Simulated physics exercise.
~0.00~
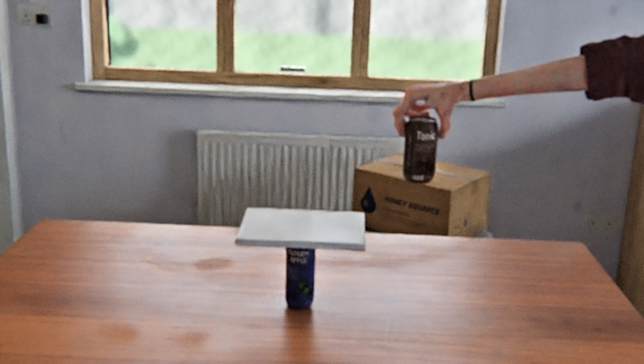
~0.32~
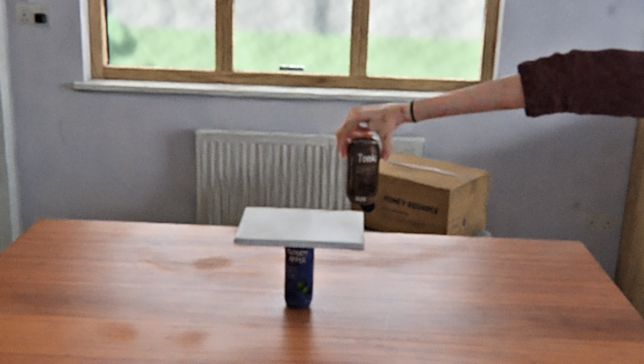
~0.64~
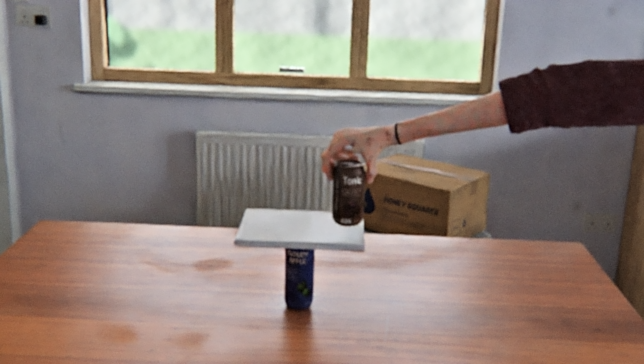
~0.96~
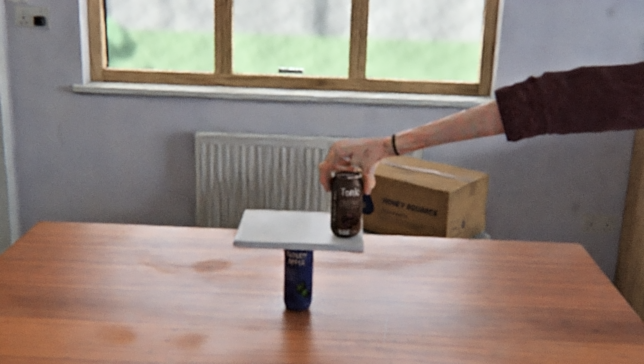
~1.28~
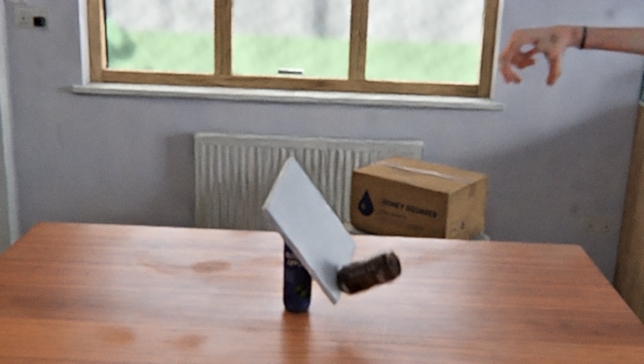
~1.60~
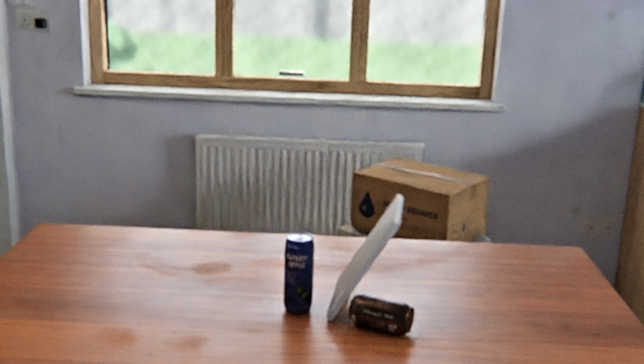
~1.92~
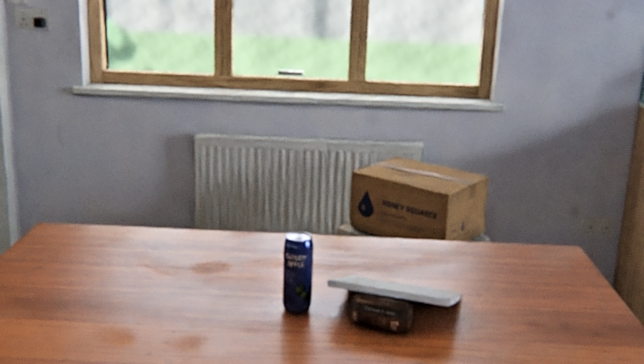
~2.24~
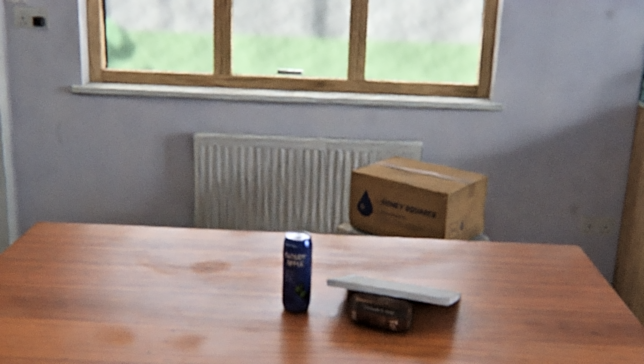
In a room with a radiator and a window behind, a reddish-brown wooden table is seen from the front by a slightly swaying camera. A blue can stands upright near the middle with a flat white lid balanced on top, and a cardboard box sits beyond the table to the right. A hand reaches in from the right, carries a dark brown can leftward and lowers it upright onto the lid's right edge. The hand lets go and draws back as the lid tips steeply right and the can topples. The brown can ends on its side, the lid resting over it, while the blue can remains standing.
